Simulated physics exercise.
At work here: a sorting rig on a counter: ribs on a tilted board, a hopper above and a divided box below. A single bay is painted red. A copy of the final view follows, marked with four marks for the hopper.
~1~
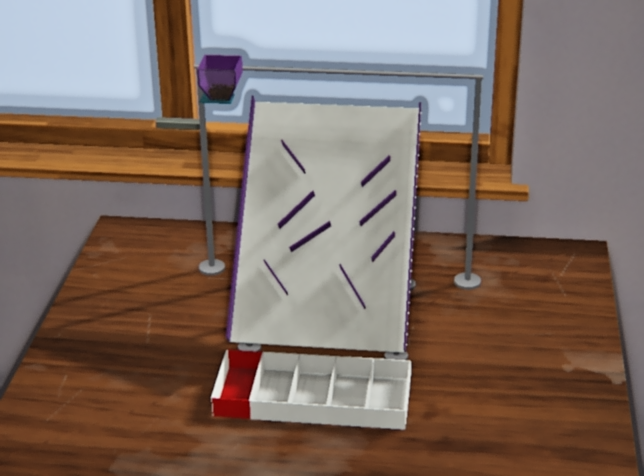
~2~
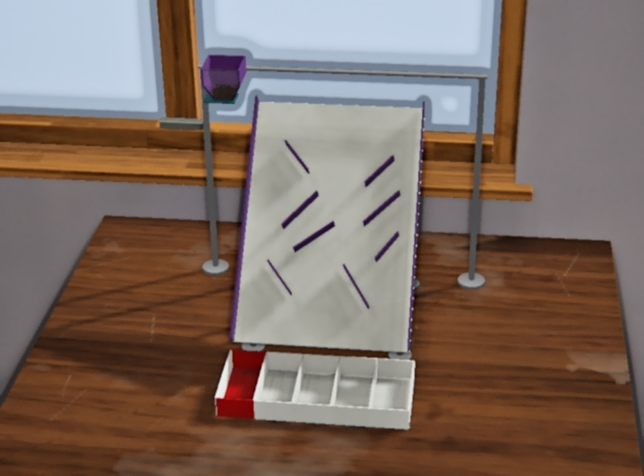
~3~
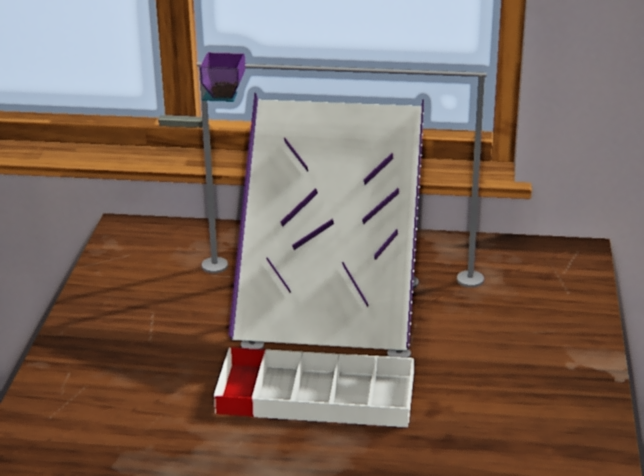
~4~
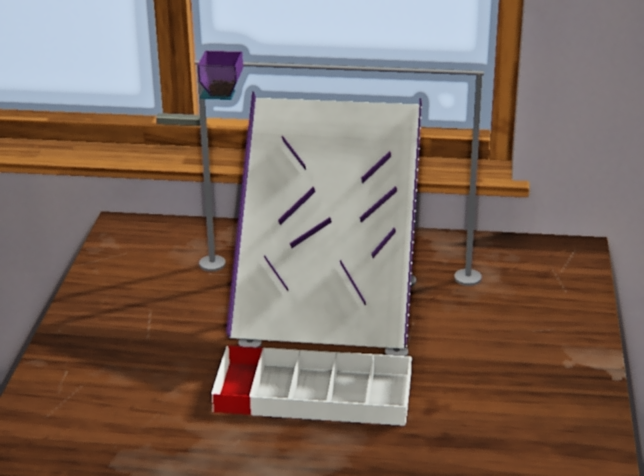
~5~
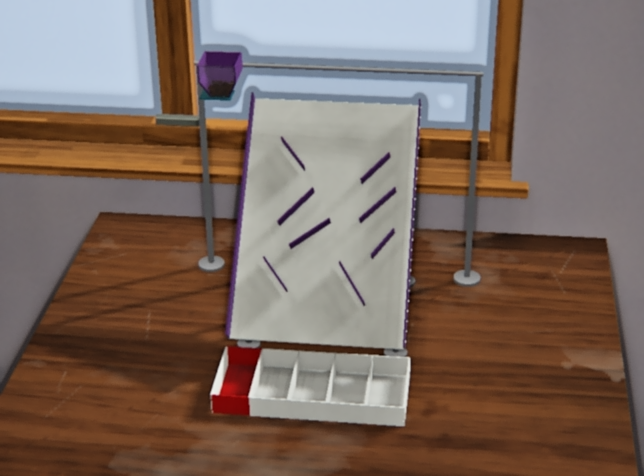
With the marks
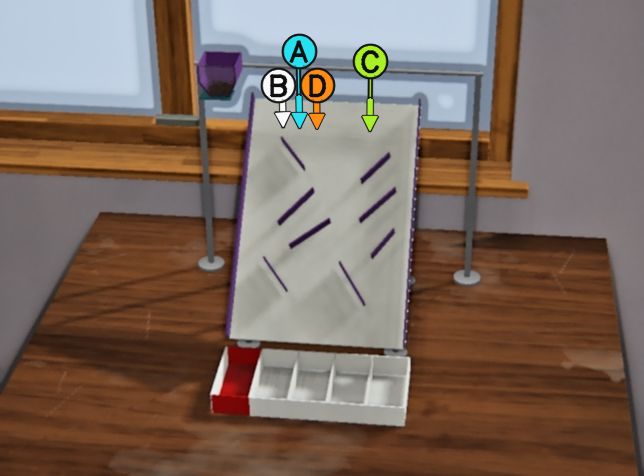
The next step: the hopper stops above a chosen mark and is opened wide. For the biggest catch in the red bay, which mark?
It is B.
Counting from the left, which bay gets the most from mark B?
The first from the left.
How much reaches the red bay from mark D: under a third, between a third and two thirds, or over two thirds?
Mark D gives under a third.
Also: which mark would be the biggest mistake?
Mark C.
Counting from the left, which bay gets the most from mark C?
The third.
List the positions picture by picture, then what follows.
In the first frame, hopper near (221, 91), allspice berries, door shut.
In the second frame, ribs (285, 140) to (308, 169), (365, 182) to (393, 155), (281, 225) to (317, 191).
In the third frame, ribs (362, 220) to (399, 188), (292, 246) to (333, 219), (374, 256) to (397, 229).
In the fourth frame, ribs (264, 256) to (287, 287), (340, 260) to (365, 301).
In the fifth frame, red bay near (231, 404), number 1 of 5 from the left.
On the marked copy, mark A meets the board at (299, 122); mark B meets the board at (283, 121); mark C meets the board at (369, 125); mark D meets the board at (316, 123).
With A, close to a quarter in the red bay, close to two thirds in other bays, a small share outside the box.
With B, close to half in the red bay, close to a third in other bays, a small share outside the box.
With C, a small share in the red bay, all but a few in other bays, only a few outside the box.
With D, close to a quarter in the red bay, close to two thirds in other bays, a small share outside the box.
